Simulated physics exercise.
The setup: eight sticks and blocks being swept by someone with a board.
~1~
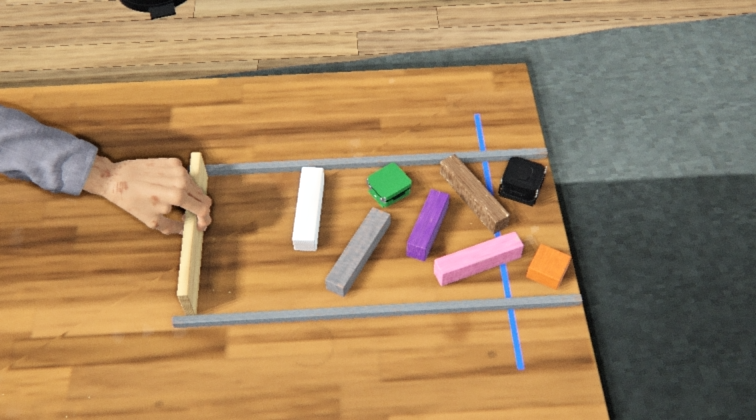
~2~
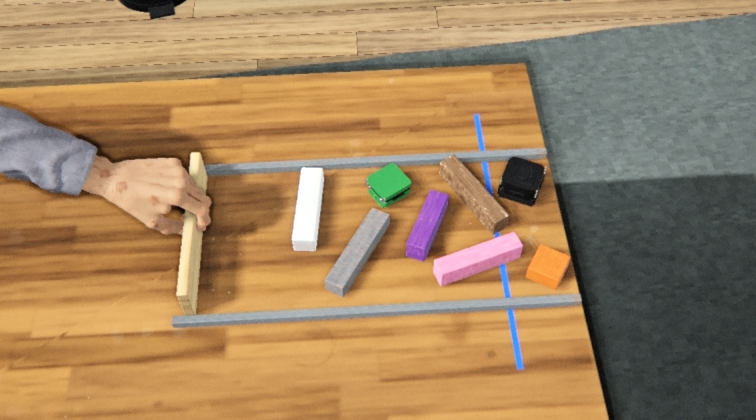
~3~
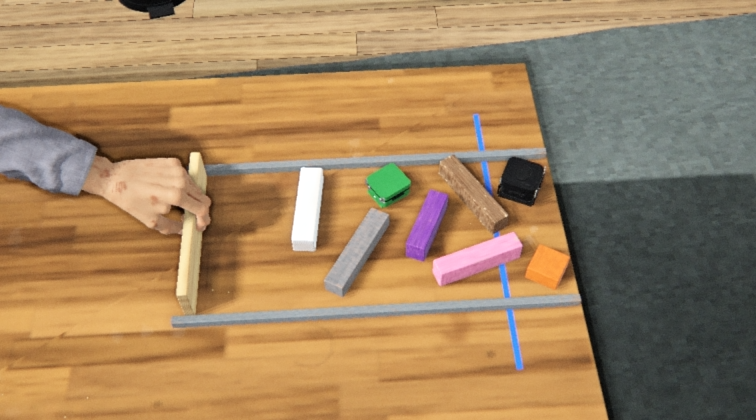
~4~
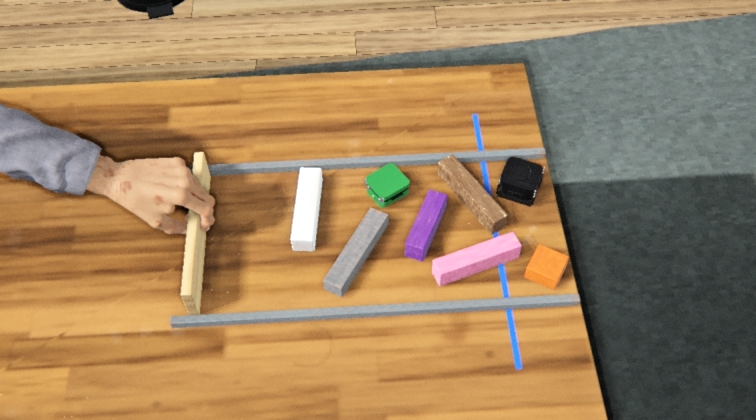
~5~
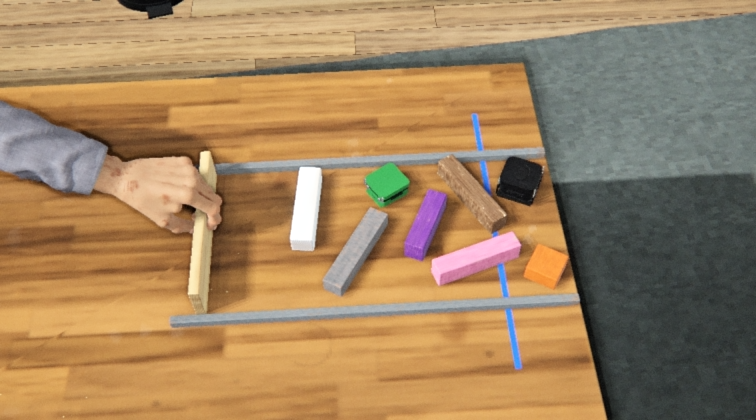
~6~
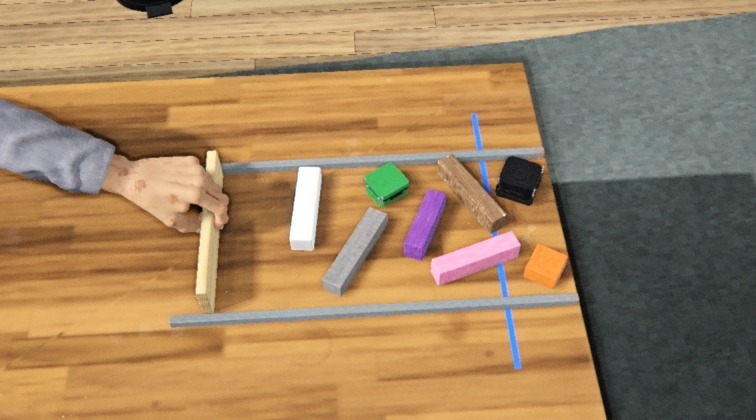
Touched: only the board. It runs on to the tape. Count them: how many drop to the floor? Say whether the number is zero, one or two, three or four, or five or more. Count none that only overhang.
The ones that fall? Three or four of them, I think.
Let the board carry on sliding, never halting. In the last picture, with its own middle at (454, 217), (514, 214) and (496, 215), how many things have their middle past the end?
0; 5; 4.
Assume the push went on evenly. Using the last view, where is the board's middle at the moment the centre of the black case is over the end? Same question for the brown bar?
Black case over the end: About (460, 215). Brown bar over the end: About (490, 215).
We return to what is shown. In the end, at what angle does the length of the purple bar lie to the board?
It sits some 10° out of line.
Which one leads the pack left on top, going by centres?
The pink bar is foremost.
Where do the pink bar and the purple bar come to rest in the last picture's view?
The pink bar finishes at (572, 257); the purple bar finishes at (549, 226).
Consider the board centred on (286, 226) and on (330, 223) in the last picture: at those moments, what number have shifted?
The count reaches 0 first and 2 second.
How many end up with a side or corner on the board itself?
It's touching 1 at the end.
Soon after, none off yet; orange block at rest near (546, 267); black case at rest near (519, 180); brown bar at rest near (471, 193).
After that, none off yet; orange block at rest near (546, 267); black case at rest near (519, 180); brown bar moving near (480, 191).
In the end, the number that fall off is three or four; gone, brown bar, black case and orange block.
